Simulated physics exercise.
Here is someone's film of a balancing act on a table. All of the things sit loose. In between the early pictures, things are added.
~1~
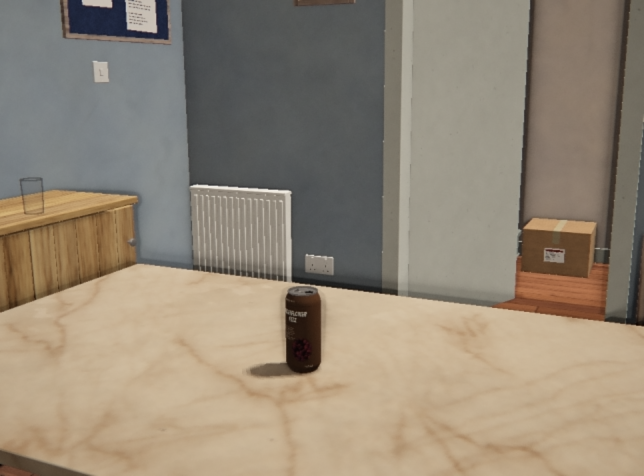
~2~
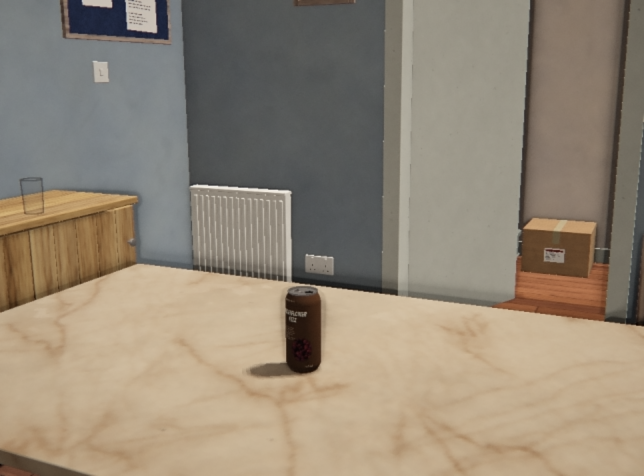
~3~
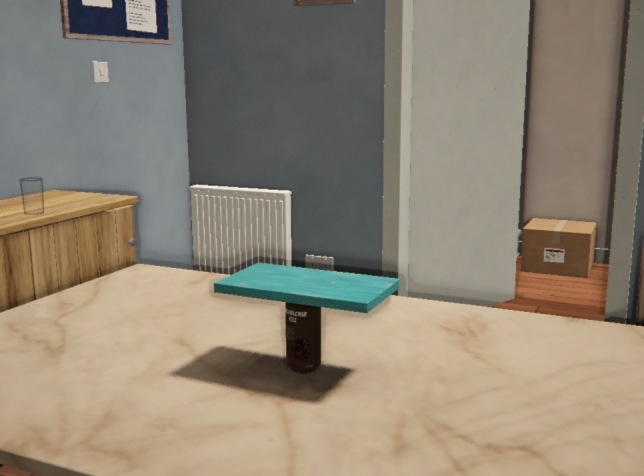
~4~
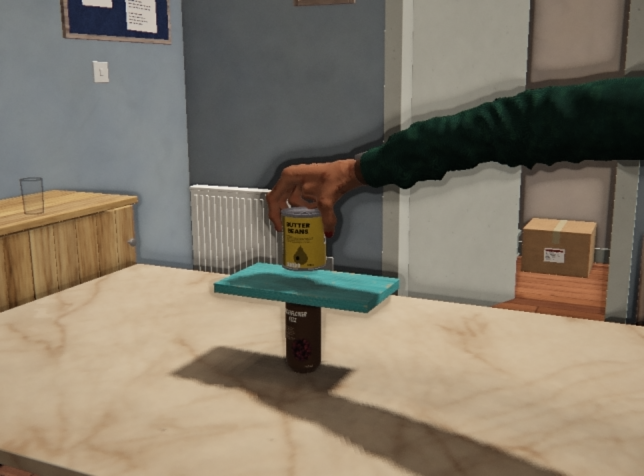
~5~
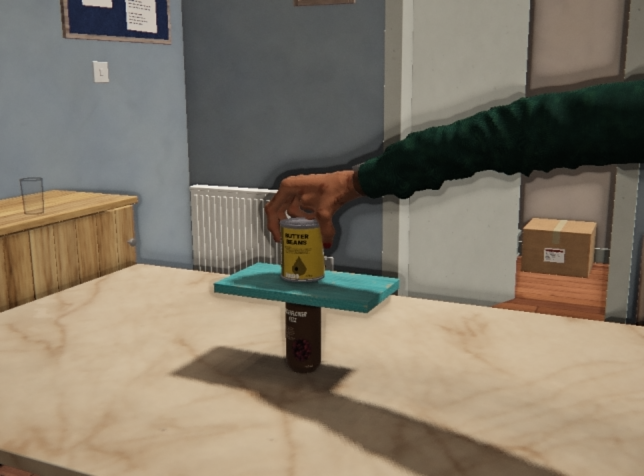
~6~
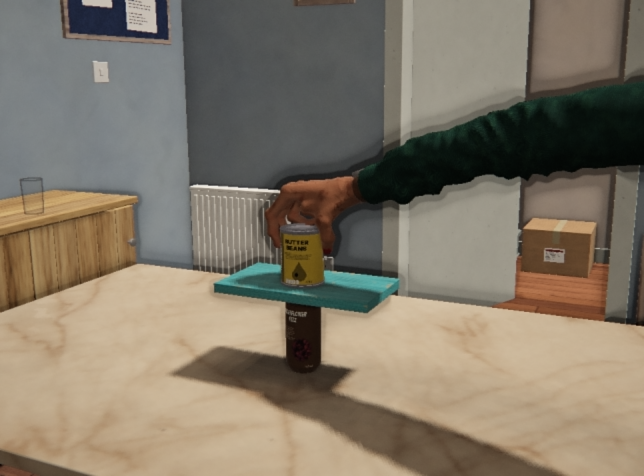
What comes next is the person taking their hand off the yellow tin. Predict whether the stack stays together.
The stack survives.
Then, 0.80 s past the last view, nothing moves.
Then, 1.80 s past the last view, yellow tin resting near (302, 256).
Finally, all 3 still in place. Final places as the last picture's camera would see them, yellow tin near (302, 256). The stack holds.
